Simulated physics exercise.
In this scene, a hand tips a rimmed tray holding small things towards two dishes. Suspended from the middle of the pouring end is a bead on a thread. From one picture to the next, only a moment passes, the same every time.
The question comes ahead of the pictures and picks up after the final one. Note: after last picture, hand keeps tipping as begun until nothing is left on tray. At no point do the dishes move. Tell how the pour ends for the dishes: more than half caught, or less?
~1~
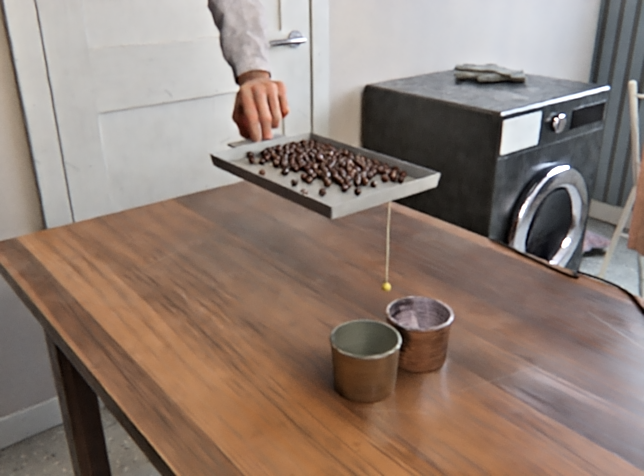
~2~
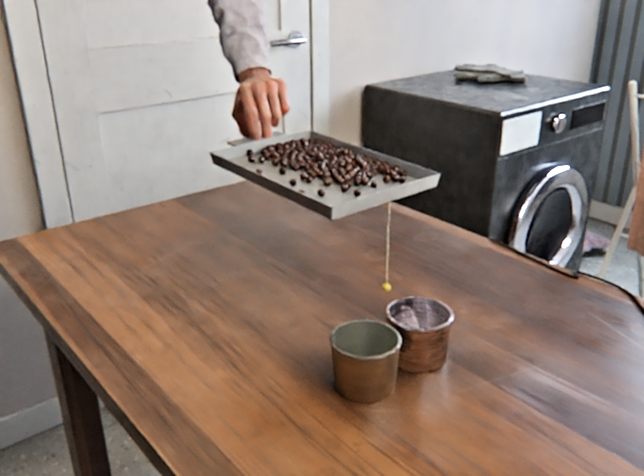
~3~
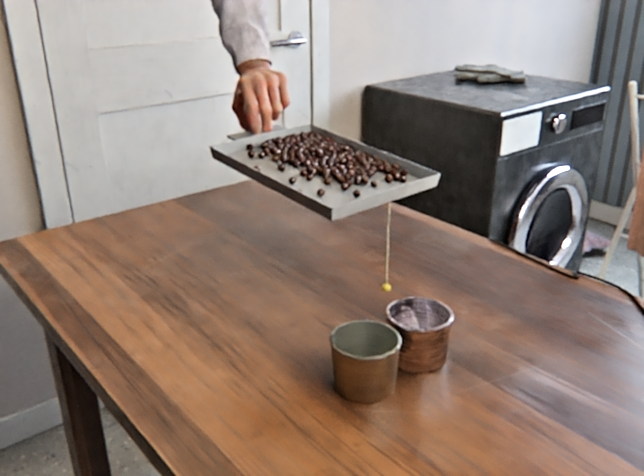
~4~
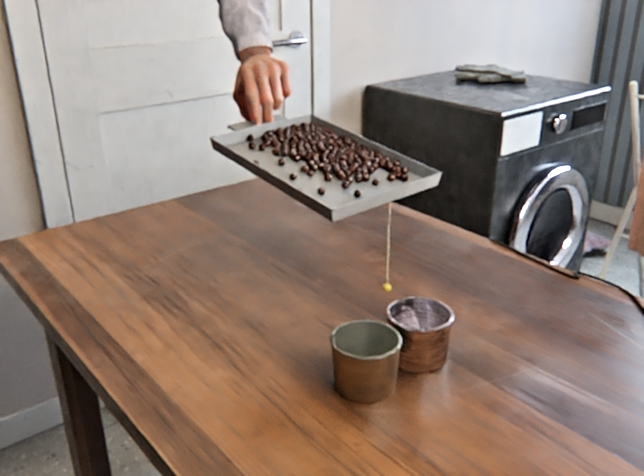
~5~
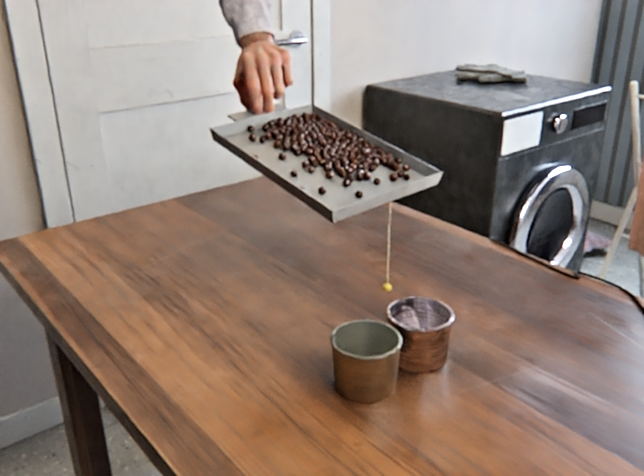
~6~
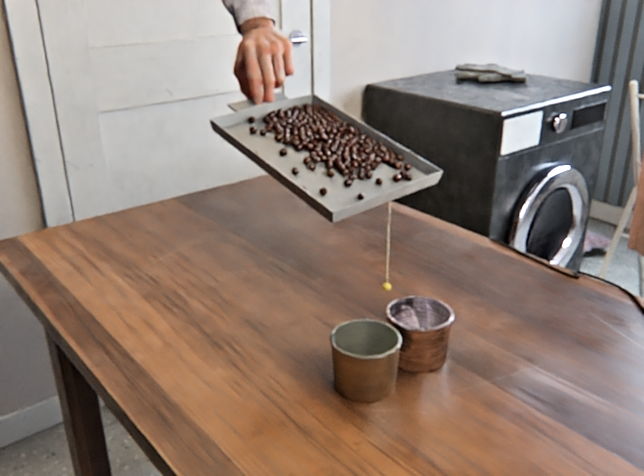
I expect the dishes to receive the greater amount.
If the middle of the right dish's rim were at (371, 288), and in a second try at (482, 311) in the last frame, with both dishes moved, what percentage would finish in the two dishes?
It would be near 0 per cent first and near 10 per cent second.
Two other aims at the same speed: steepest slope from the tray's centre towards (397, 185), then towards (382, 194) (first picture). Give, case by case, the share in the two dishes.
In turn 0 and 40 in a hundred.
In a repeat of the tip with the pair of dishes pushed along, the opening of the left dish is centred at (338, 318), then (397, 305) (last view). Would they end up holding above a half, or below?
In the first position shy of half, in the second shy of half.
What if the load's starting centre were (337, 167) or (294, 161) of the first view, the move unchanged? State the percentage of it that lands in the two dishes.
Around 70 percent the first time and around 70 percent the second time.
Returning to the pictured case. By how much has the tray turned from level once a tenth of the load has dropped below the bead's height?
The tilt then is about 75°.
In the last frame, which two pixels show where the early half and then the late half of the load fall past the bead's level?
It passes near (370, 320) first and then near (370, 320).
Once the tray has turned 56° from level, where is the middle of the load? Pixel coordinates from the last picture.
Roughly at (367, 179).
Shortly afterwards, tray tipped steeply; all but a few on the tray; a little in the left dish; only a few outside both; only a few in the air.
Next, tray tipped right over; near a quarter on the tray; near a third in the left dish; a little in the right dish; a little outside both; near a quarter in the air.
Some moments later, tray tipped past a quarter turn; near half in the left dish; near a quarter in the right dish; near a quarter outside both.
In the end, tray tipped past a quarter turn; near half in the left dish; near a quarter in the right dish; near a quarter outside both.
